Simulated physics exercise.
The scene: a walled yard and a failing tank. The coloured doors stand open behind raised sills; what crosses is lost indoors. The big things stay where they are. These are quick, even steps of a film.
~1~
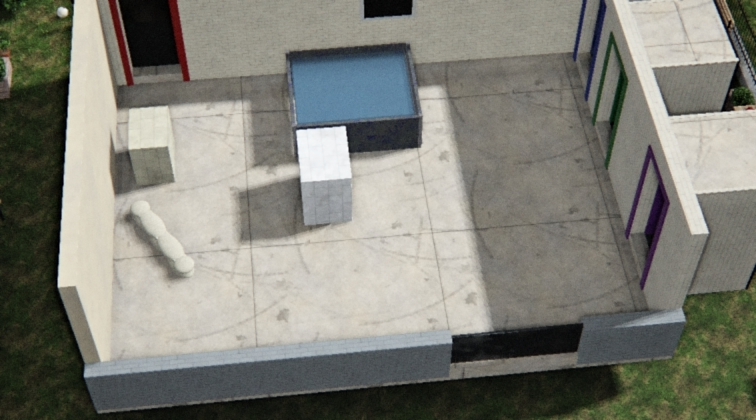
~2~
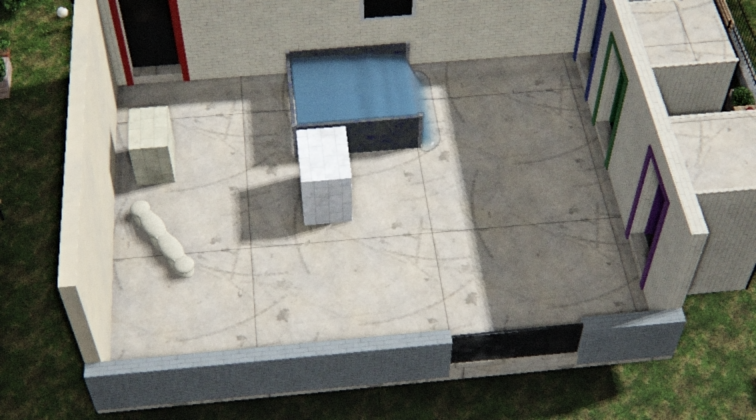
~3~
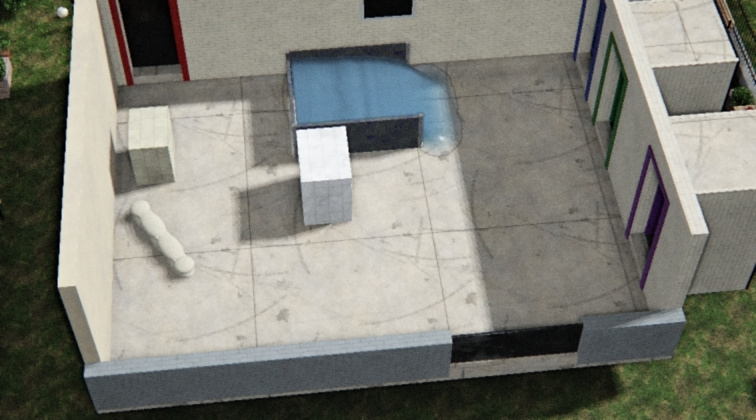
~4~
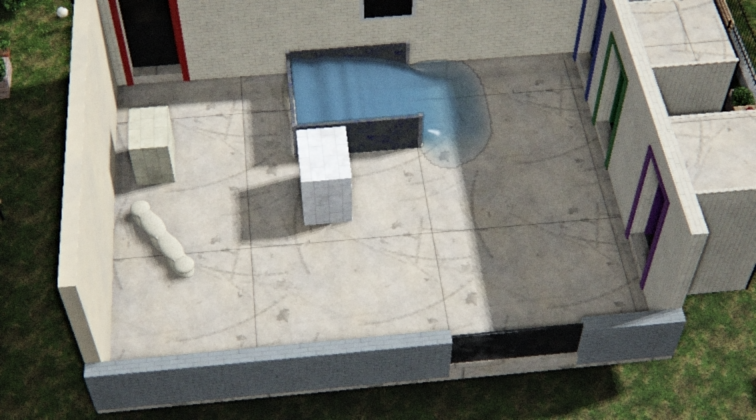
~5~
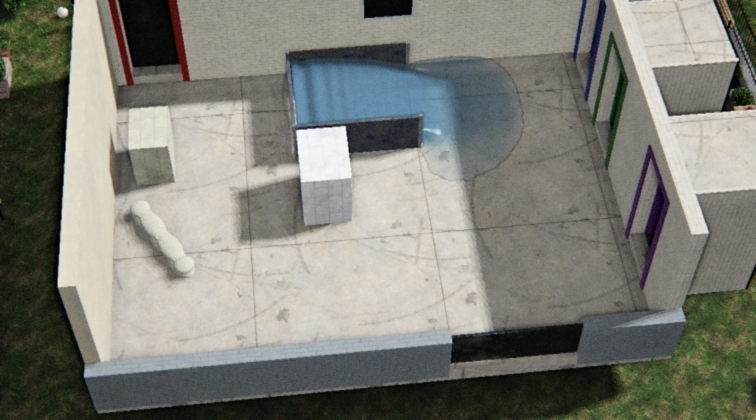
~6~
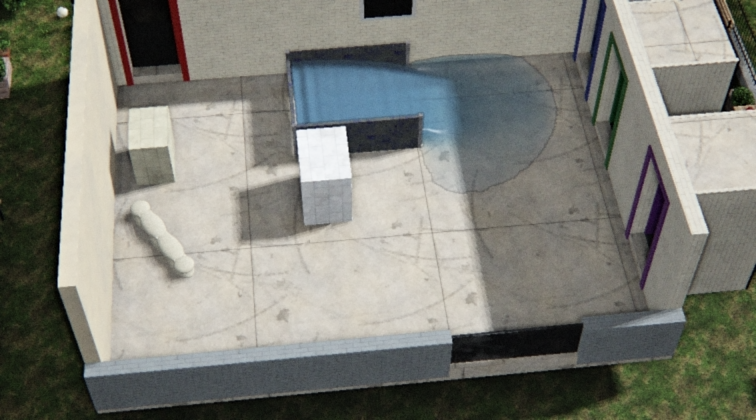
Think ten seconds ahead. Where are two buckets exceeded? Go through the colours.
The green door takes more than that; the blue door takes more than that; the red door stays under that; the purple door stays under that.
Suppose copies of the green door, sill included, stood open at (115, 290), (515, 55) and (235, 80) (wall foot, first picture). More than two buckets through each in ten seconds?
In turn: Is under, lets more in, lets less in.
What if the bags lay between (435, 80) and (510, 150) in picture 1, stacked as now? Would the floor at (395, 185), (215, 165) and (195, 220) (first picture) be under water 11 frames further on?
In turn: No water, clear, not flooded.
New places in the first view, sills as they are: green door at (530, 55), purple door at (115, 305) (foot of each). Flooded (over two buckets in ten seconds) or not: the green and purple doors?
Then: Green door lets more in; purple door is under.
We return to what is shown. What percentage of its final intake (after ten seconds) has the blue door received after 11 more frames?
Close to 50 %.
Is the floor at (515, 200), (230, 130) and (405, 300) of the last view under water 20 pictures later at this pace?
In that order: Wet, dry, no water.
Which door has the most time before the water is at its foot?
I say the red door.
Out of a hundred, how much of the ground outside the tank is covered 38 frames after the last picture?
Near 50 in a hundred.
A moment on, water covers 20 % of the floor; the green door under two buckets in, the blue door under two buckets in, the red door not reached, the purple door not reached.
Next, water covers 25 % of the floor; the green door over two buckets in, the blue door far over two buckets in, the red door not reached, the purple door wet at the sill, nothing in.
Then, water covers 30 % of the floor; the green door far over two buckets in, the blue door far over two buckets in, the red door not reached, the purple door wet at the sill, nothing in.
Later, water covers 50 % of the floor; the green door far over two buckets in, the blue door far over two buckets in, the red door not reached, the purple door wet at the sill, nothing in.
In the end, water covers 80 % of the floor; the green door far over two buckets in, the blue door far over two buckets in, the red door wet at the sill, nothing in, the purple door wet at the sill, nothing in.
